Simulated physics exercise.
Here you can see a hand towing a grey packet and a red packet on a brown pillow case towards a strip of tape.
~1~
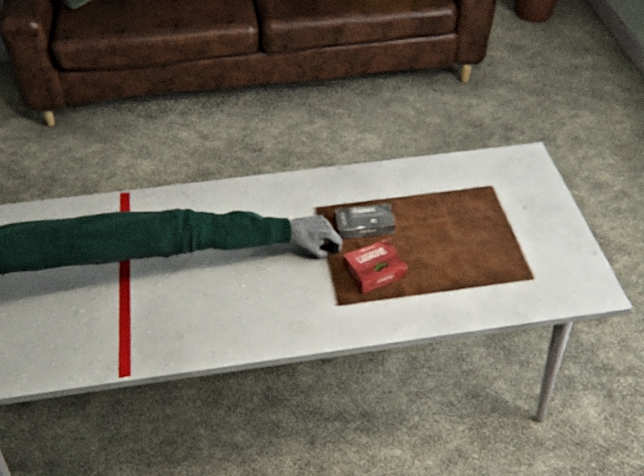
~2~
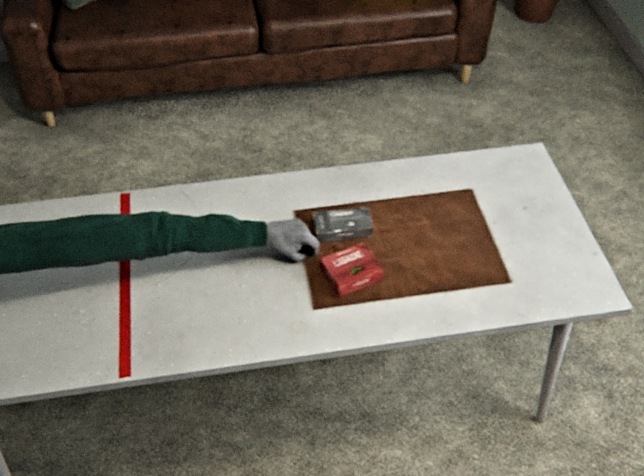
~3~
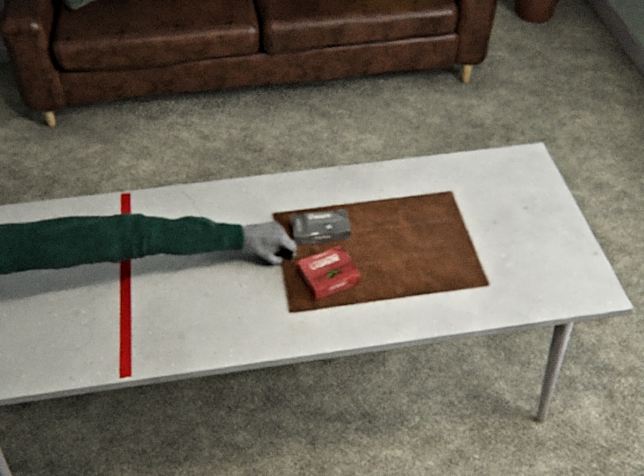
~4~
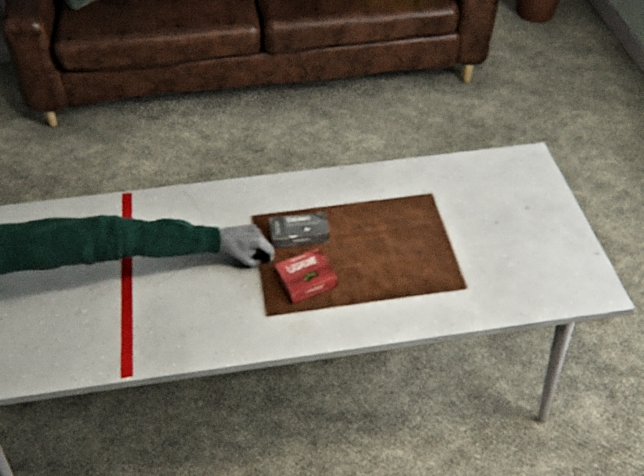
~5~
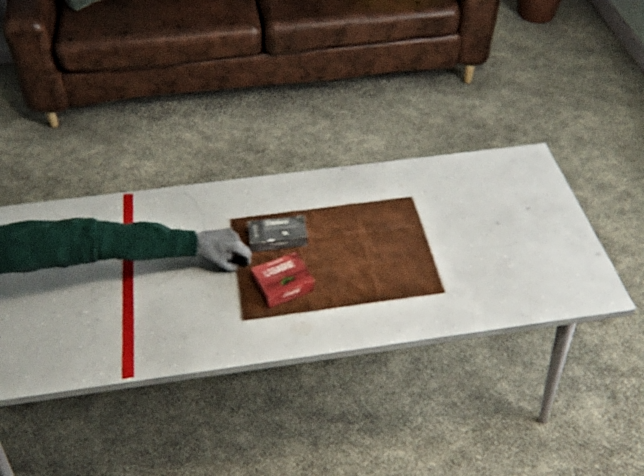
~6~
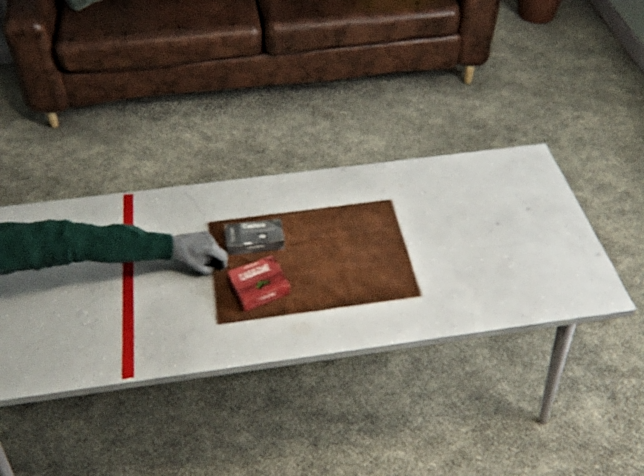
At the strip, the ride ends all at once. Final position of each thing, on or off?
Grey packet off; red packet off.
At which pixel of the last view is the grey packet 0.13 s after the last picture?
Close to (194, 244).
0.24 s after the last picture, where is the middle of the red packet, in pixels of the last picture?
Approx. position: (146, 298).
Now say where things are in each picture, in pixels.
Pillow case end (338, 306); grey packet (365, 217); red packet (375, 260); tape (125, 359), in the first frame.
Pillow case end (314, 310), far hem (512, 282); red packet (352, 264), in the second frame.
Pillow case end (290, 313); grey packet (321, 223), in the third frame.
Pillow case end (267, 316), far hem (468, 289); red packet (306, 270), in the fourth frame.
Pillow case end (243, 320); grey packet (277, 229), in the fifth frame.
Pillow case end (218, 324), far hem (422, 296); grey packet (254, 232); red packet (258, 277); tape (128, 360), in the sixth frame.
Then, 0.13 s later than the last view, hem short of the tape; grey packet on the cloth near (194, 244); red packet on the cloth near (195, 291).
Then, 0.24 s later than the last view, hem at the tape; grey packet on the cloth near (148, 250); red packet on the cloth near (146, 298).
Finally, hem at the tape; grey packet ahead of the hem near (114, 255); red packet ahead of the hem near (110, 303). The grey packet shoots off the front and the red packet slides clear of the cloth.
